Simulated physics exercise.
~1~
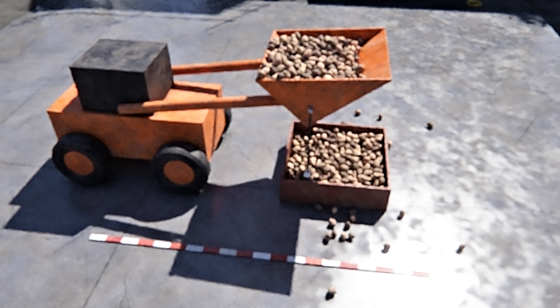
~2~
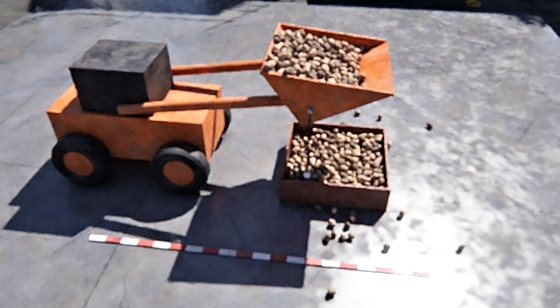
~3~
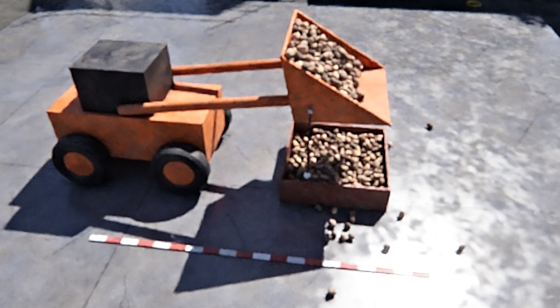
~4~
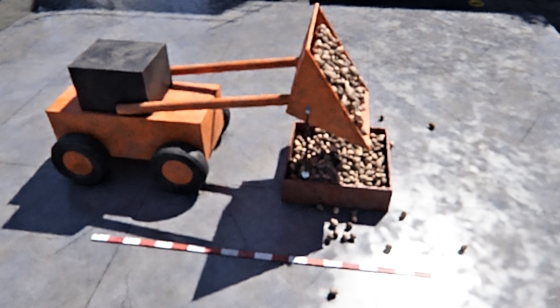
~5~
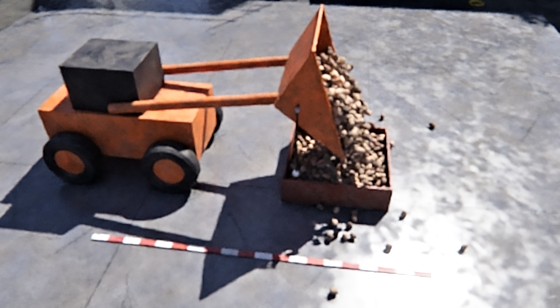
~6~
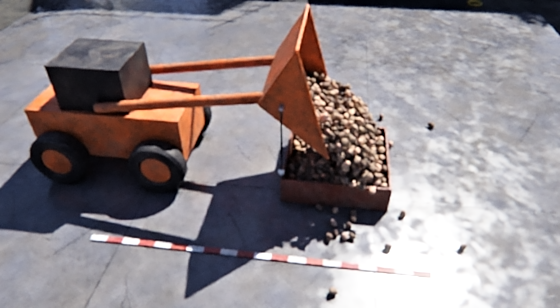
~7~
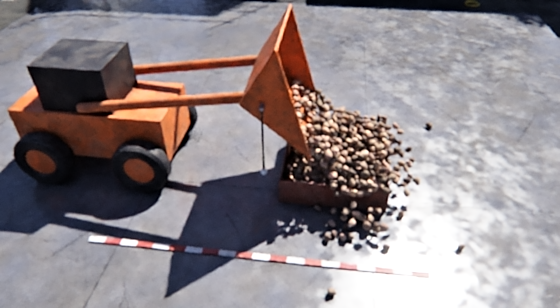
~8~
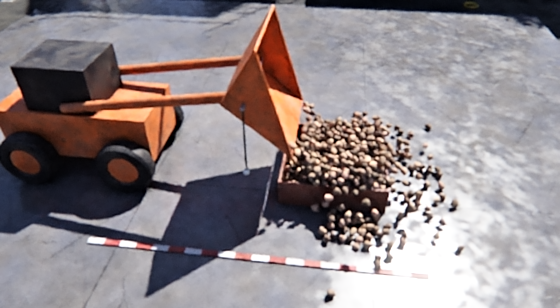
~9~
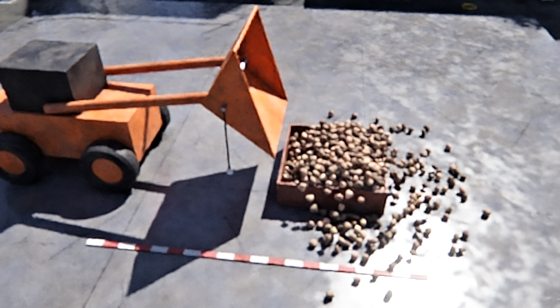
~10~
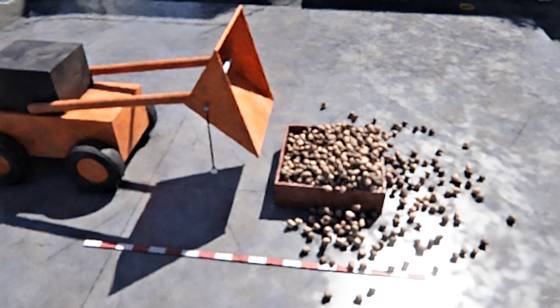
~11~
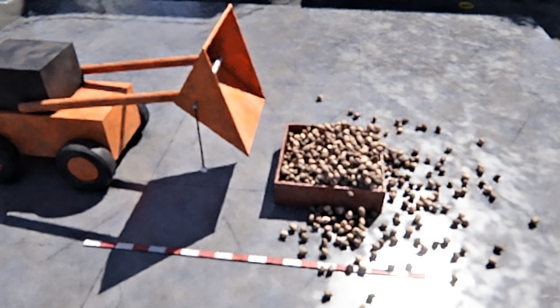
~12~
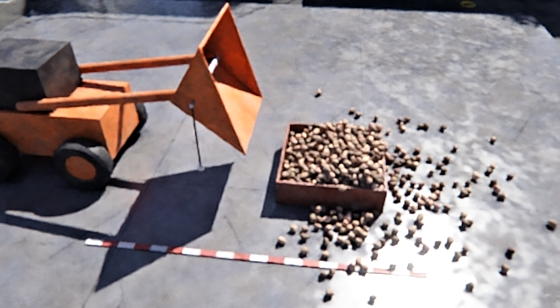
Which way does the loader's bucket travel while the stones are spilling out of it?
The bucket travels to the left, away from the box, as the loader backs up.
